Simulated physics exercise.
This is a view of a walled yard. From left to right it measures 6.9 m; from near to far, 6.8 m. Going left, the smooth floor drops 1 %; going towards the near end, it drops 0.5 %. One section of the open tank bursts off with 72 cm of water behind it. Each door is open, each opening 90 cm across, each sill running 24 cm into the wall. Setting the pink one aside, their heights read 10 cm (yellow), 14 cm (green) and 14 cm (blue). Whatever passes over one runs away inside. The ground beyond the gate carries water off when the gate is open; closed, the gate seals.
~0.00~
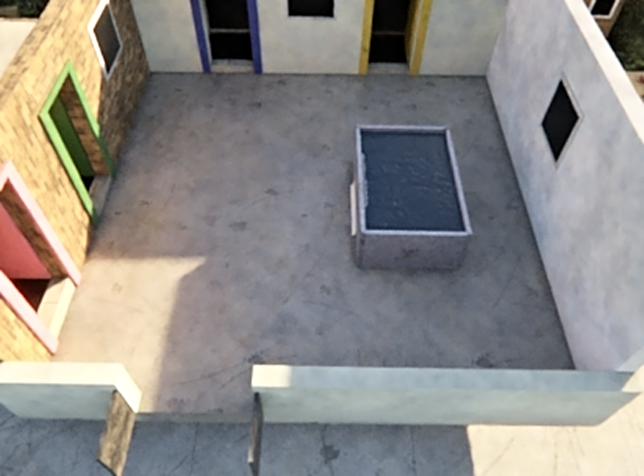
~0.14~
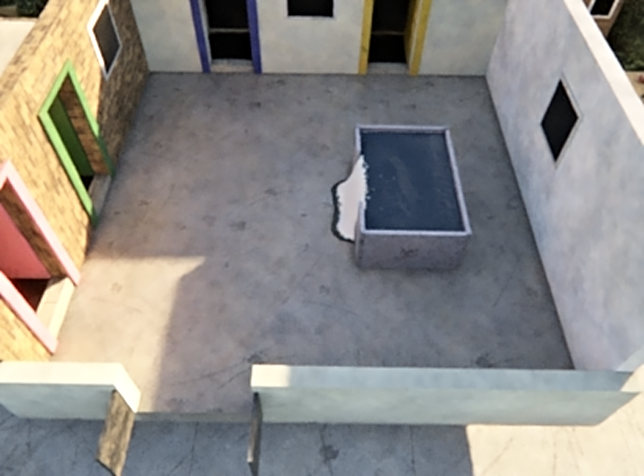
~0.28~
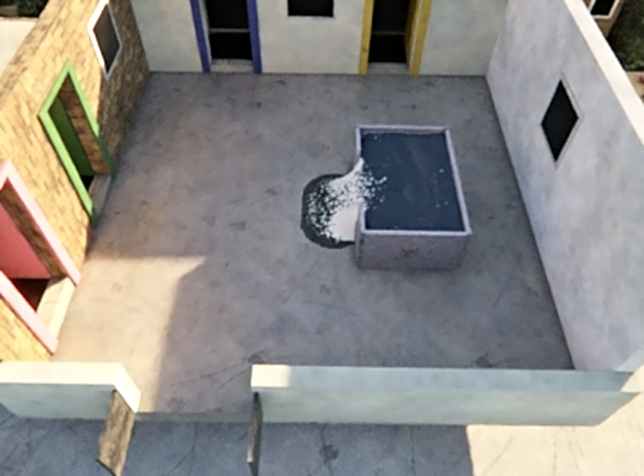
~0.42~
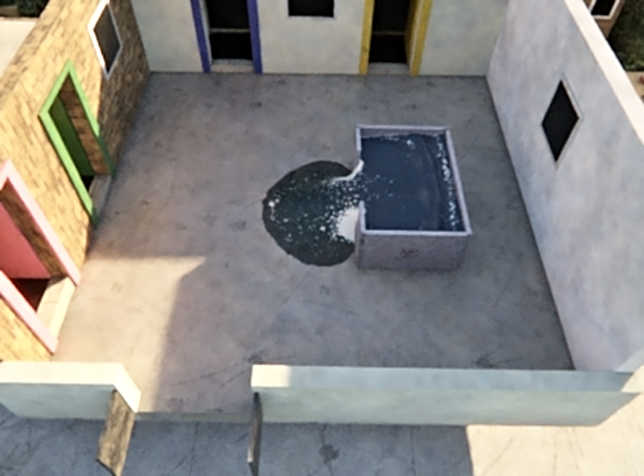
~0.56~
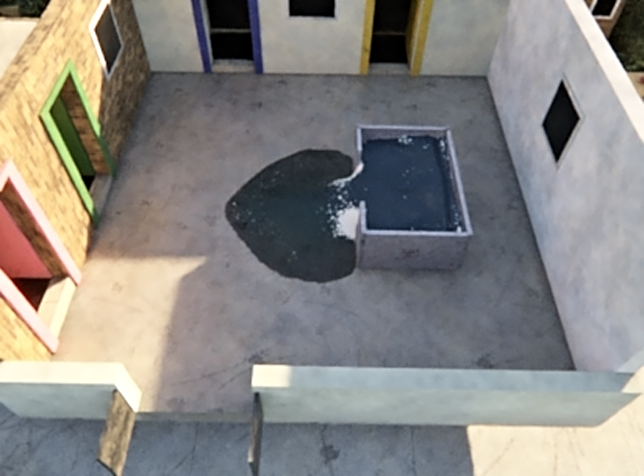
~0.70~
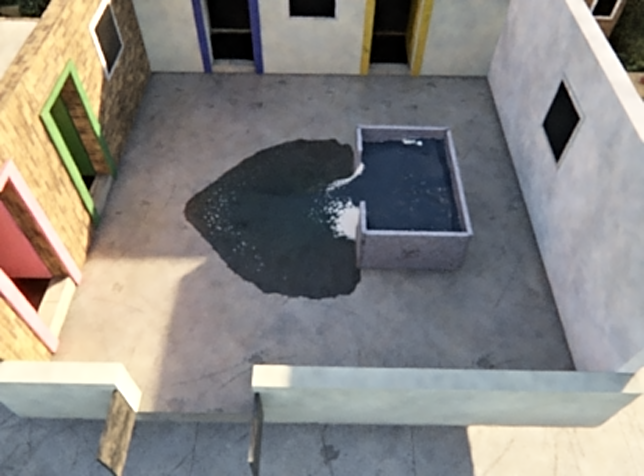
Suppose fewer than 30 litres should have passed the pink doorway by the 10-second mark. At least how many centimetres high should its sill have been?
I would say at least 12.5 cm.
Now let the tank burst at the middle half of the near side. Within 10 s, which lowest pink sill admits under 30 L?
Some 9.5 centimetres.
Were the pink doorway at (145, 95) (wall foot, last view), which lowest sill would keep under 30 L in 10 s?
Roughly 9.5 cm.
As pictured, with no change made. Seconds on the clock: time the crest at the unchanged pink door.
Approximately 2.0 s.
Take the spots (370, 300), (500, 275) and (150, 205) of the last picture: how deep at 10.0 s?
First 3, then 2, then 7 cm.
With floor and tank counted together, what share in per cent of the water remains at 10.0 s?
I'd say near 88 per cent is still there.
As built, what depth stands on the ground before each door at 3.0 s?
Door by door, in centimetres - yellow 0, green 19, blue 2, pink 15.
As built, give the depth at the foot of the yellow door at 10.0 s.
Some 2.0 cm.
After 1.4 s water covers 35 % of the floor, deepest (36 cm) near (349, 211); it has not reached the pink door.
After 3.0 s water covers 45 % of the floor, deepest (28 cm) near (54, 351); 15 cm at the pink door, 0 litres in over its 24 cm sill.
After 10.0 s water covers 95 % of the floor; 9 cm at the pink door, 0 litres in over its 24 cm sill.
At the pink door as built, the water arrived by 1.7 s and peaked near 21 cm at 2.0 s.
With a sill of 11 cm, 47 litres would have come in within the 10 s; with 14.5 cm, 17 litres. So under 30 litres takes about 12.5 cm.
